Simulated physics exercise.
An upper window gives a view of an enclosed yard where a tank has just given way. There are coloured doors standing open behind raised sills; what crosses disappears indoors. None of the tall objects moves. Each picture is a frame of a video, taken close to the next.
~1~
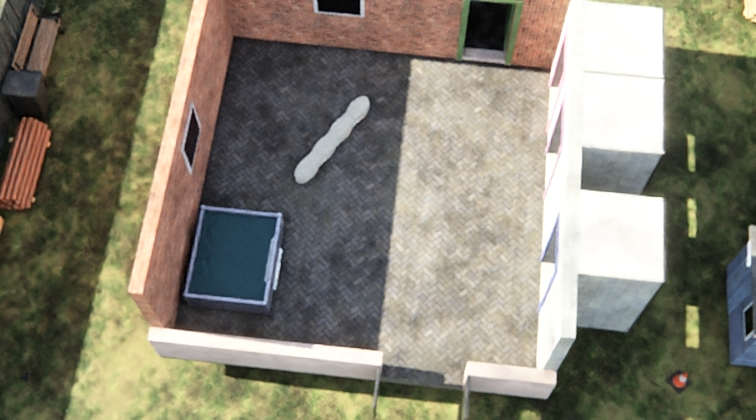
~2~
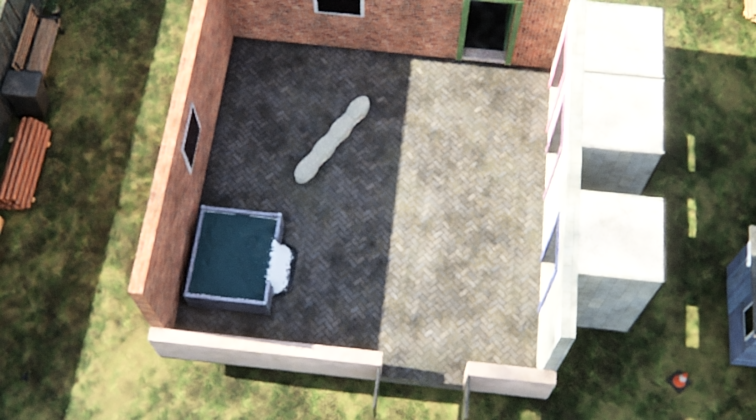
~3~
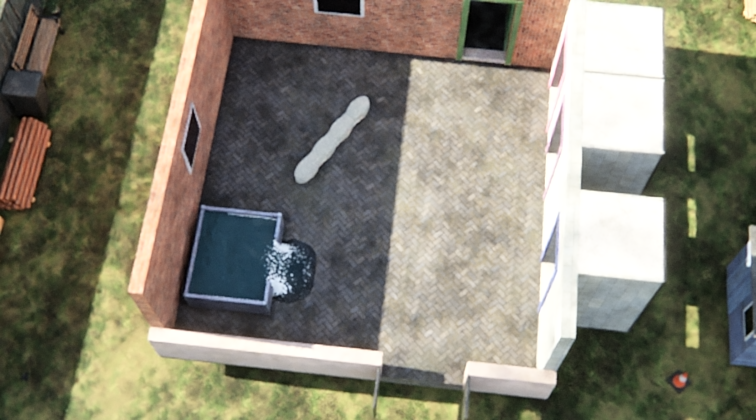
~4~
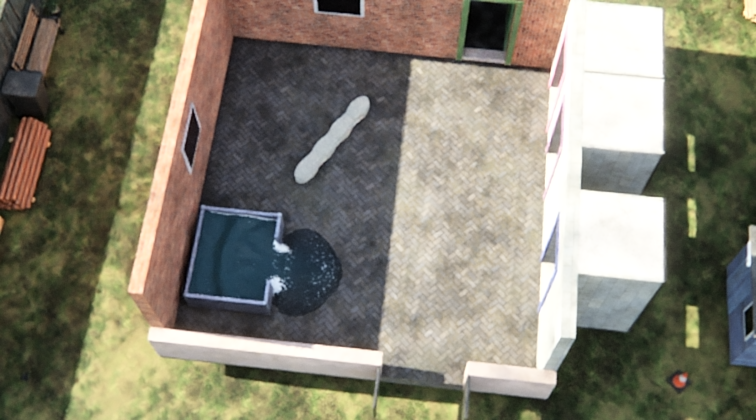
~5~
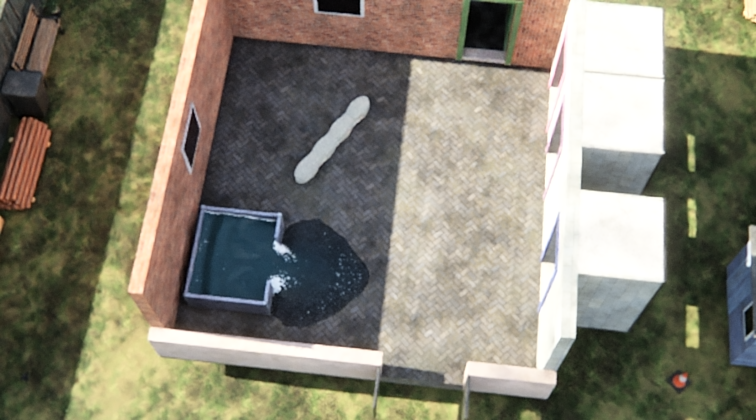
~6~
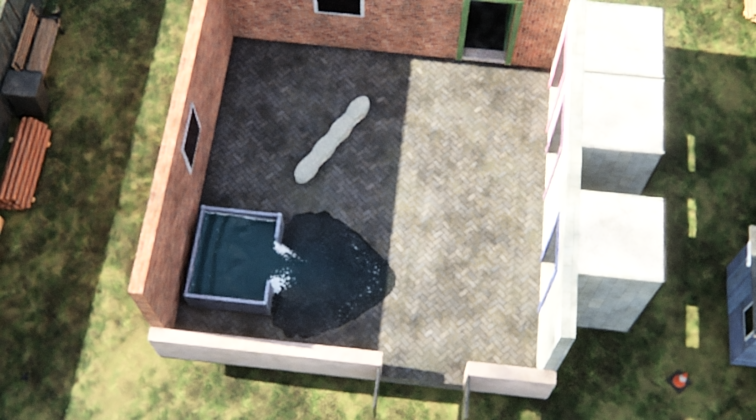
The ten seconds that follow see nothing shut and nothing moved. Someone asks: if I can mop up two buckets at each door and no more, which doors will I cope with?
The pink door doesn't get too much water coming through. The blue door gets too much water coming through. The purple door doesn't get too much water coming through. The green door doesn't get too much water coming through.
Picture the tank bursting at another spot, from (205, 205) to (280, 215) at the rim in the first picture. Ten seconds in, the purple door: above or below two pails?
Purple door: Under the line.
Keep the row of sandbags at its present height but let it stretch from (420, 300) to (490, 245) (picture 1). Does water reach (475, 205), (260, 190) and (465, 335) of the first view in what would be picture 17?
Spot one: Drenched; spot two: Still bare; spot three: Drenched.
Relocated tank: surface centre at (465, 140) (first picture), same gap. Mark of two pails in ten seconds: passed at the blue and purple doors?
Observed: Blue comes in lower; purple goes beyond it.
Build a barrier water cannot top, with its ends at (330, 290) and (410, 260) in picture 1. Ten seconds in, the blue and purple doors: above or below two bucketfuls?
Blue door falls short, purple door falls short.
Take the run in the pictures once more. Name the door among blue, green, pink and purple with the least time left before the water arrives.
Answer: The blue one.
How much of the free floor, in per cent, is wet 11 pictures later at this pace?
It comes to 40 per cent.
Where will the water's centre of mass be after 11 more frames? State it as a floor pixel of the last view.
Point: (318, 271).
A moment on, water covers 20 % of the floor; the pink door not reached, the blue door not reached, the purple door not reached, the green door not reached.
Next, water covers 40 % of the floor; the pink door not reached, the blue door wet at the sill, nothing in, the purple door not reached, the green door not reached.
Then, water covers 45 % of the floor; the pink door not reached, the blue door over two buckets in, the purple door wet at the sill, nothing in, the green door not reached.
Later, water covers 45 % of the floor; the pink door wet at the sill, nothing in, the blue door over two buckets in, the purple door wet at the sill, nothing in, the green door wet at the sill, nothing in.
In the end, water covers 50 % of the floor; the pink door wet at the sill, nothing in, the blue door over two buckets in, the purple door wet at the sill, nothing in, the green door wet at the sill, nothing in.
